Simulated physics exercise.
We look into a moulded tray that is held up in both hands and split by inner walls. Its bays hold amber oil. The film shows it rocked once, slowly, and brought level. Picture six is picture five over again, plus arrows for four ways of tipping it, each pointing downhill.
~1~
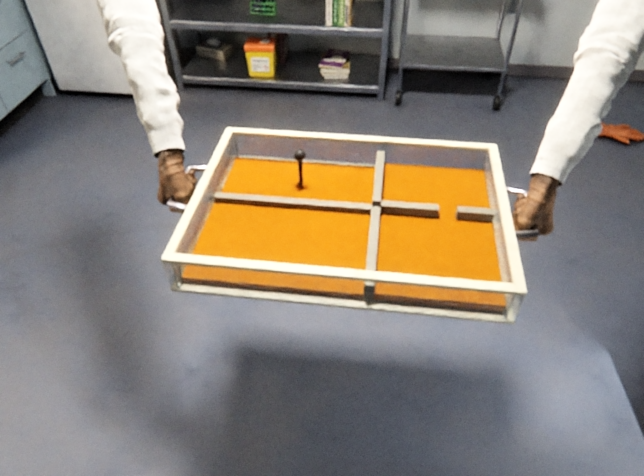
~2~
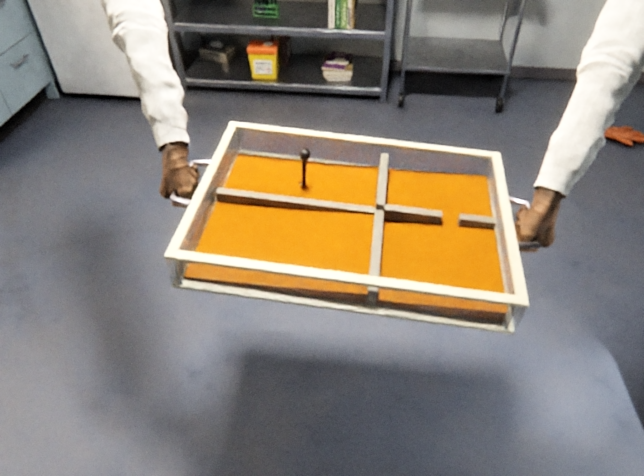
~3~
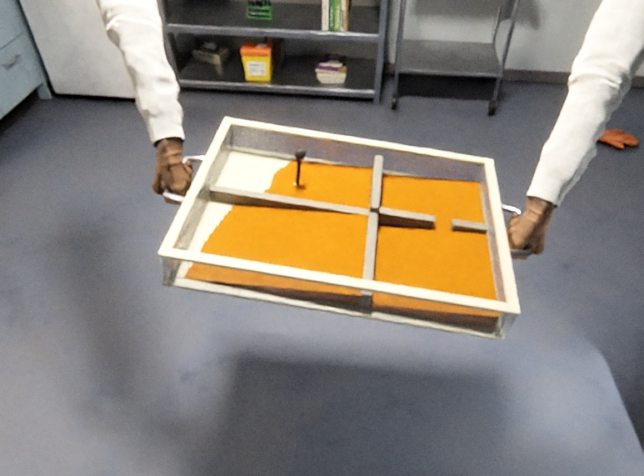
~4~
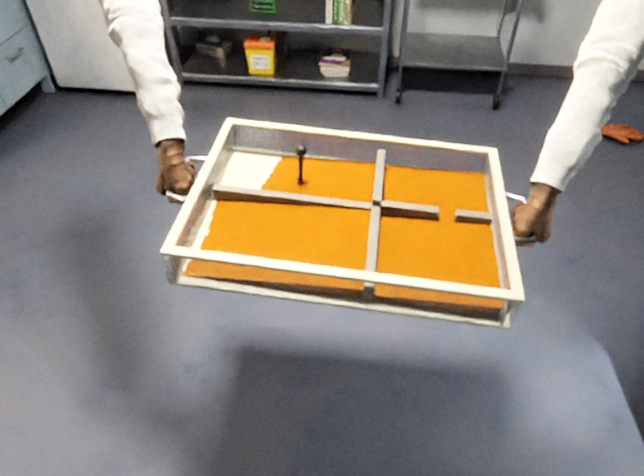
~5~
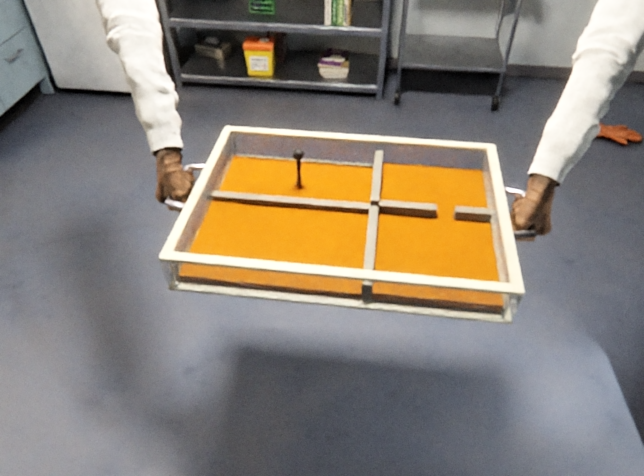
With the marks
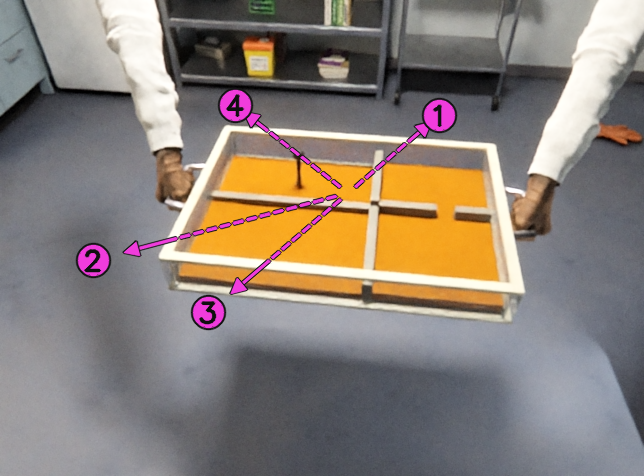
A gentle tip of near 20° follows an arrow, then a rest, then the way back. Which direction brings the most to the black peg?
Take 4.
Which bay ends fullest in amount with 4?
The back left bay.
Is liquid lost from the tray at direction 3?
Yes, some is lost.
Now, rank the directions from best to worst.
Best to worst: 4, 1, 2, 3.
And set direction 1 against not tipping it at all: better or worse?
It is better.
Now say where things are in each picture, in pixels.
The tray is level; deepest in the front right bay, at (435, 254), shallowest in the back left; black peg at (300, 155), in the first picture.
Tipped about 4° down to the right; no wall is crossed, in the second picture.
Tipped about 6° down to the right; no wall is crossed; black peg at (300, 154), in the third picture.
Tipped about 3° down to the right; no wall is crossed, in the fourth picture.
The tray is level; deepest in the back right bay, at (430, 189), shallowest in the back left; black peg at (298, 154), in the fifth picture.
On the marked copy, 1 ends at (427, 125); 2 ends at (129, 251); 3 ends at (234, 289); 4 ends at (248, 115).
Choosing 1, about 24 % of the liquid ends in the peg's bay; about 25 % goes over the rim.
Choosing 2, about 8 % of the liquid ends in the peg's bay; about 29 % goes over the rim.
Choosing 3, about 3 % of the liquid ends in the peg's bay; about 27 % goes over the rim.
Choosing 4, about 43 % of the liquid ends in the peg's bay; about 29 % goes over the rim.
